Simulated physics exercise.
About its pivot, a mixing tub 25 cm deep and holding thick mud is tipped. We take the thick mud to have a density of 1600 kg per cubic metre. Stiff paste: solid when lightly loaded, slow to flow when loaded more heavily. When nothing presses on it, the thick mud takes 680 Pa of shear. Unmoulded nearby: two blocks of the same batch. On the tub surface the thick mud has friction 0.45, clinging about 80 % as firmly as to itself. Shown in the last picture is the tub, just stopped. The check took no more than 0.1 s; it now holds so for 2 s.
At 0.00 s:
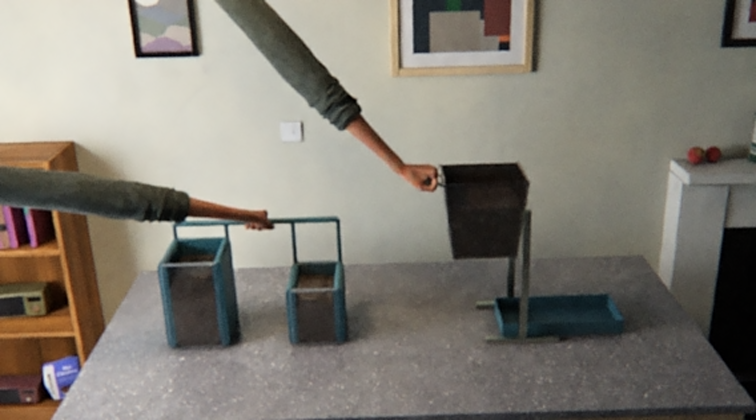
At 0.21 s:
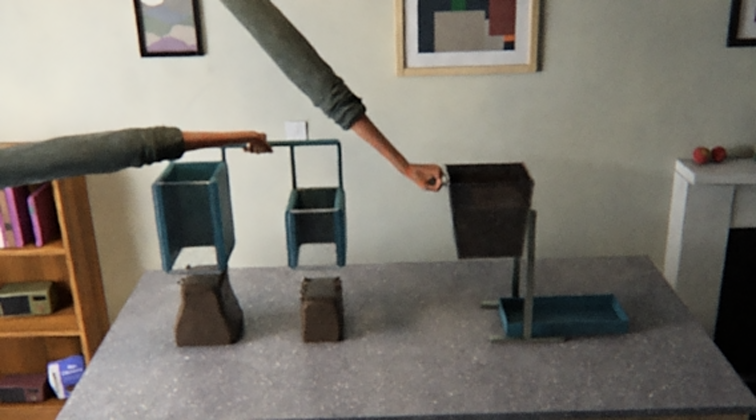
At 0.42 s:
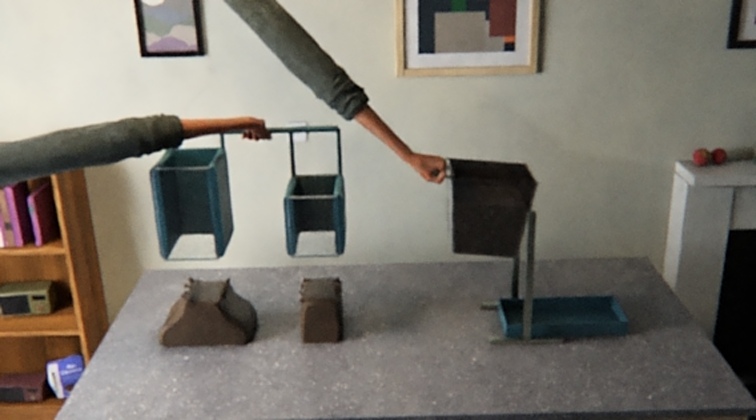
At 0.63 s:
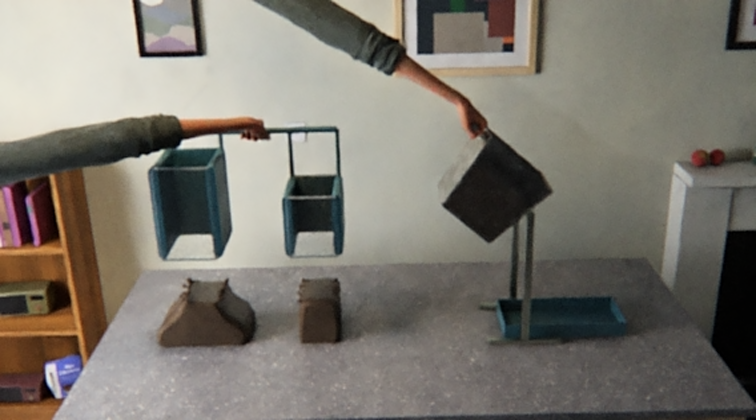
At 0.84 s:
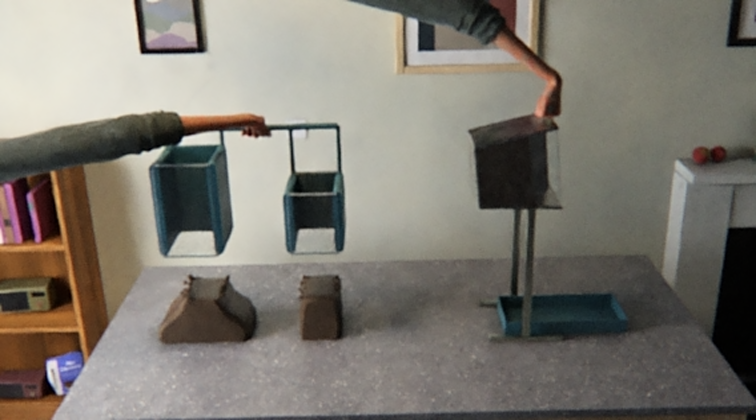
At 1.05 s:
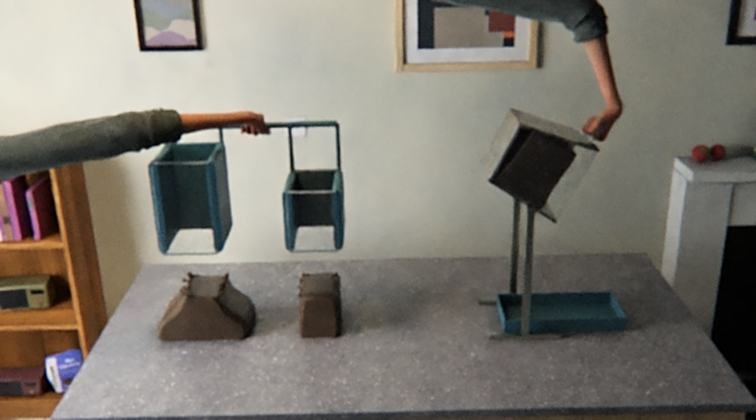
The clip opens with one hand on a pair of joined teal moulds and another on a brown tub above a tray. The moulds rise off two mud blocks, the left one slumping and spreading while the right keeps its shape. Then the other hand swings the tub clockwise until it is partly upside down.
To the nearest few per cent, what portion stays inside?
About 0 %.
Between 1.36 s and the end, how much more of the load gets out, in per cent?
Later share of the load: Approx. 0 %.
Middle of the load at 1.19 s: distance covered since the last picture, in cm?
Measured shift, roughly 12 cm.
By 1.19 s, the tub is at 117 degrees and holds 68 %.
By 1.36 s, the tub is at 117 degrees and holds 0 %.
By 1.53 s, the tub is at 117 degrees and holds 0 %.
By 1.70 s, the tub is at 117 degrees and holds 0 %.
By 3.05 s, at the end, the tub is at 117 degrees and holds 0 %.
